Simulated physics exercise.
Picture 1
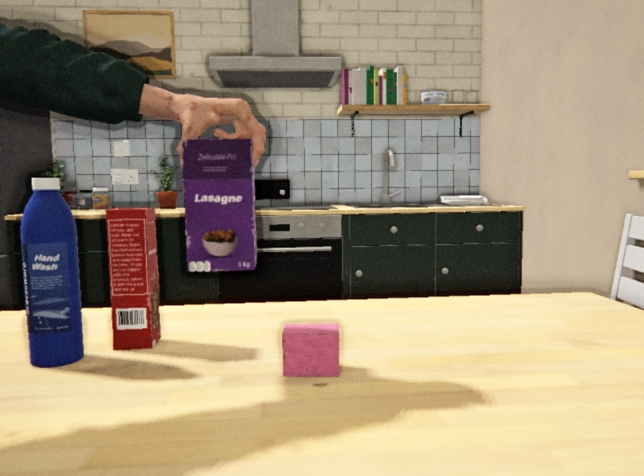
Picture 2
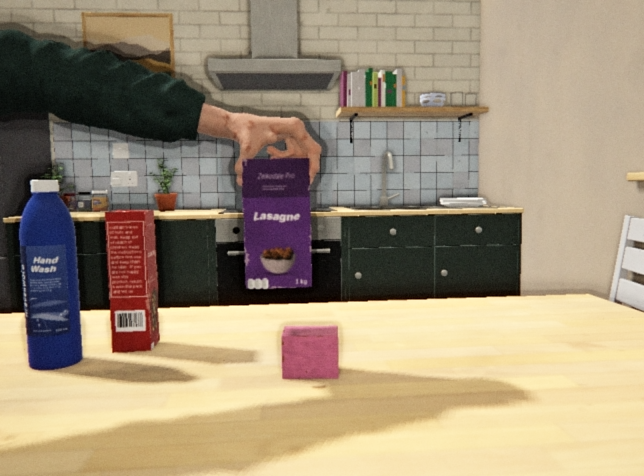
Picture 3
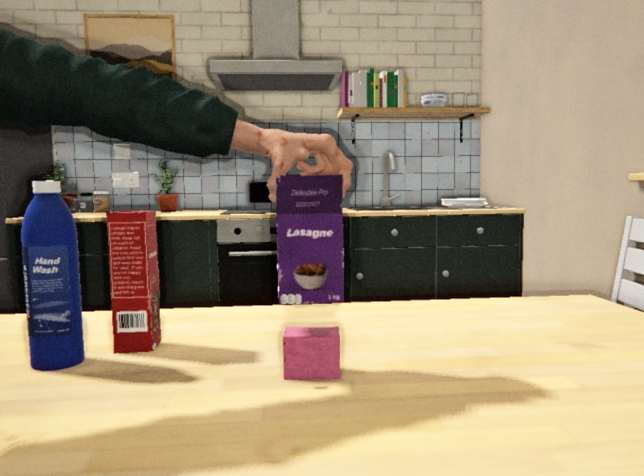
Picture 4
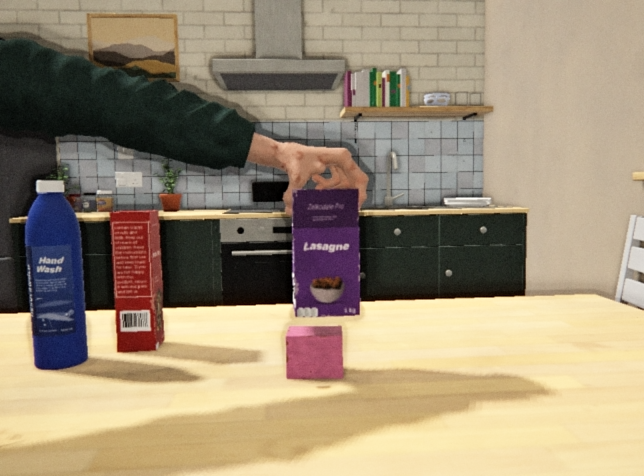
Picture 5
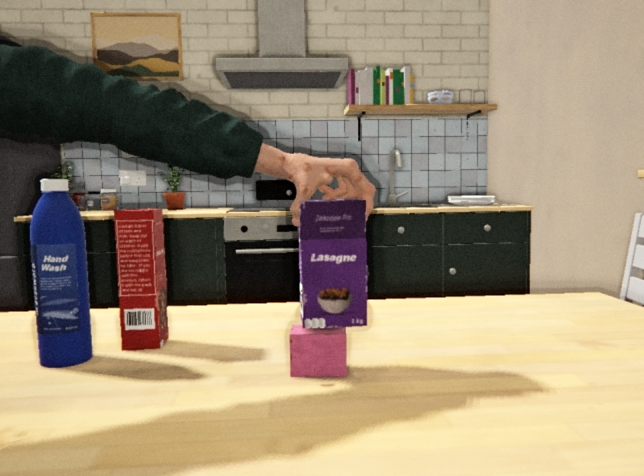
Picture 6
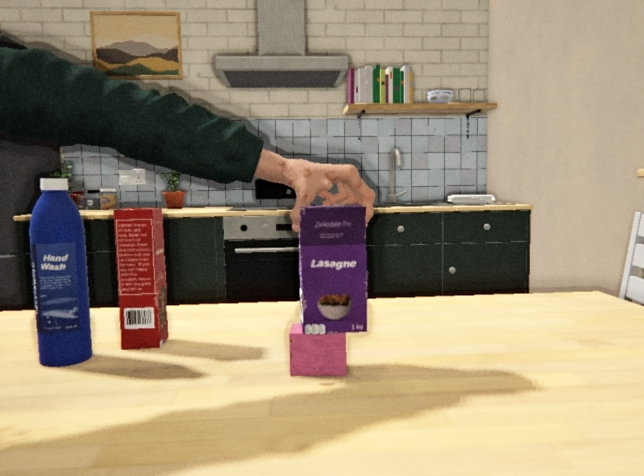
A kitchen with dark green cabinets, blue tiles and a range hood is seen from across a pale wooden table. A blue hand wash bottle and a red carton stand on the left, with a small pink block near the middle. A hand in a dark green sleeve carries a purple lasagne carton rightward and down onto the block, keeping hold, while the view shifts very slightly.
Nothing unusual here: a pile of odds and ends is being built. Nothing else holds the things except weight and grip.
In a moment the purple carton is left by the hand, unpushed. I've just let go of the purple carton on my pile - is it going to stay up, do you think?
Safe to say it works.
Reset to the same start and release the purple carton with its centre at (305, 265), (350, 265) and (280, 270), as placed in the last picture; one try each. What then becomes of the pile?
Try one: It stands firm; try two: It topples; try three: It topples.
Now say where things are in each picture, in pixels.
The first picture shows on its way; purple carton (222, 205); pink block (311, 350).
The second picture shows on its way; purple carton (277, 222); blue bottle (51, 273).
The third picture shows on its way; purple carton (309, 237); red carton (135, 280).
The fourth picture shows on its way; purple carton (325, 250); pink block (315, 352).
The fifth picture shows on its way; purple carton (332, 261); blue bottle (61, 272).
The sixth picture shows in place under the hand; purple carton (332, 267); red carton (142, 277).
Then, 0.30 s later than the last frame, all is still.
Then, 0.70 s later than the last frame, purple carton resting near (332, 267).
When it is over, all 4 as before. End places, in pixels of the last picture, purple carton near (332, 267). The pile stays up.
